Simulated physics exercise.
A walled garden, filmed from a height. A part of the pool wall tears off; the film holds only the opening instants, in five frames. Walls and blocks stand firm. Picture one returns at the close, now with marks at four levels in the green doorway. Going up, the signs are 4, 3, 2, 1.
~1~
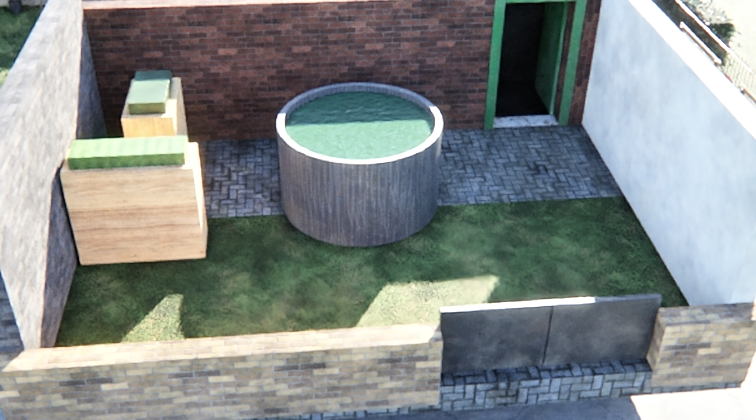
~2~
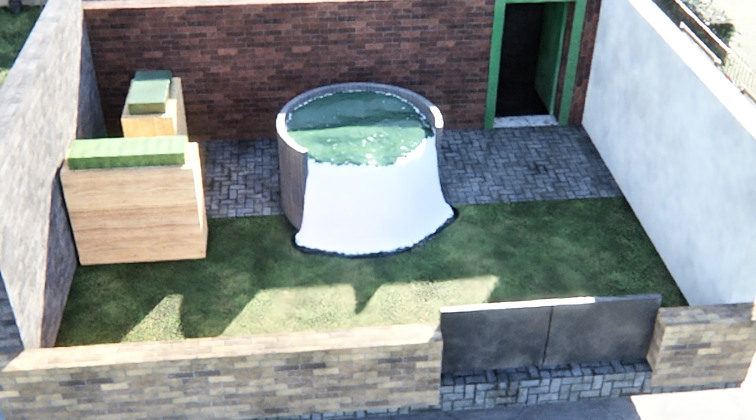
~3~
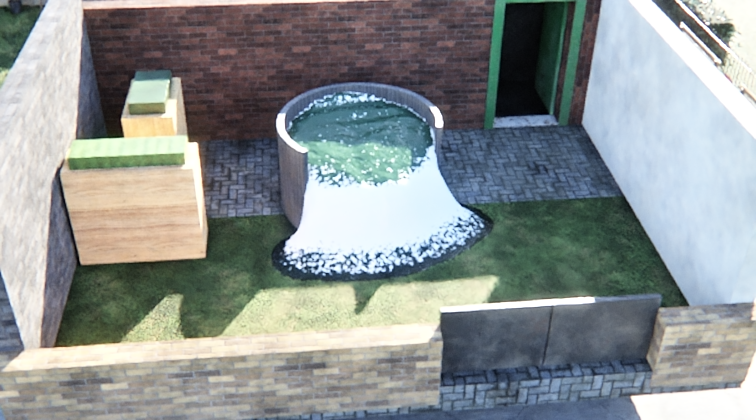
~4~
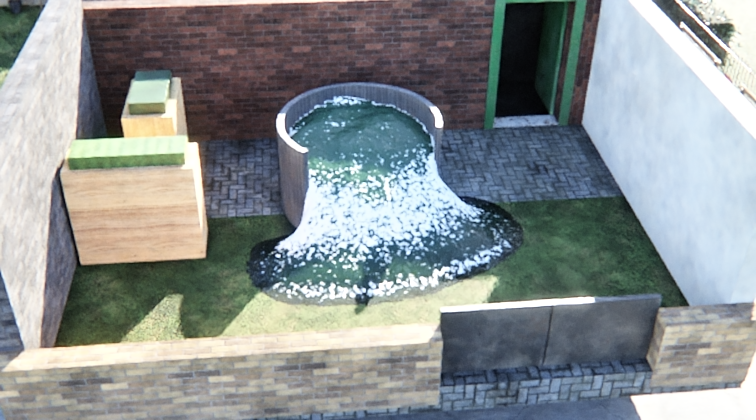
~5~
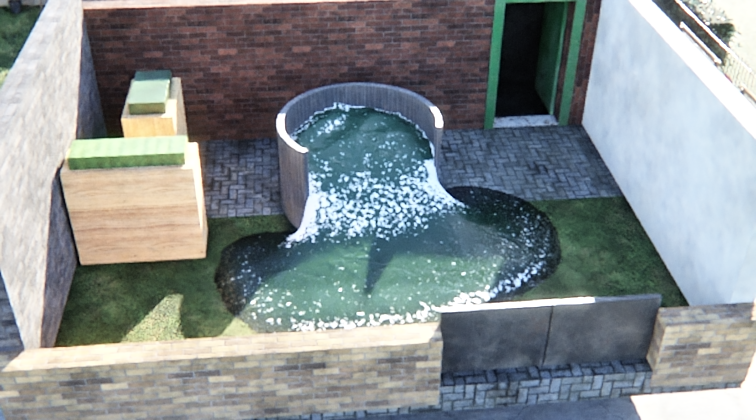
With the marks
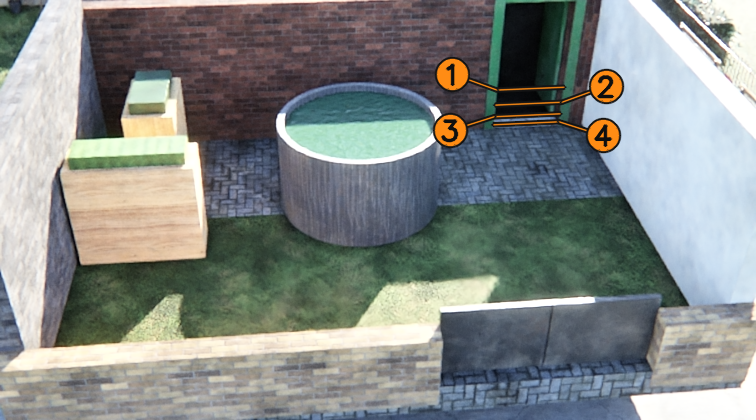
In a walled garden, a round pool stood full and still until its front gave way, and foaming green water poured out and spread wide across the grass toward the shut gate.
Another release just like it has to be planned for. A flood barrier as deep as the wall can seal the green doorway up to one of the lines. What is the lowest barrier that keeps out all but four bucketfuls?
Go for 3.
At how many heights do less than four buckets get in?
Three of the four.
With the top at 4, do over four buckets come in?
Yes, it does.
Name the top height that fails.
That would be 4.
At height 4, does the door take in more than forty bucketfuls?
No, less.
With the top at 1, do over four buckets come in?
No.
On the marked copy, 1 at (530, 88); 2 at (528, 103); 3 at (527, 115); 4 at (526, 123); from the bottom up 4, 3, 2, 1.
With 1, nothing gets over.
With 2, nothing gets over.
With 3, a splash gets over, under a bucket.
With 4, about 14 bucketfuls get in.
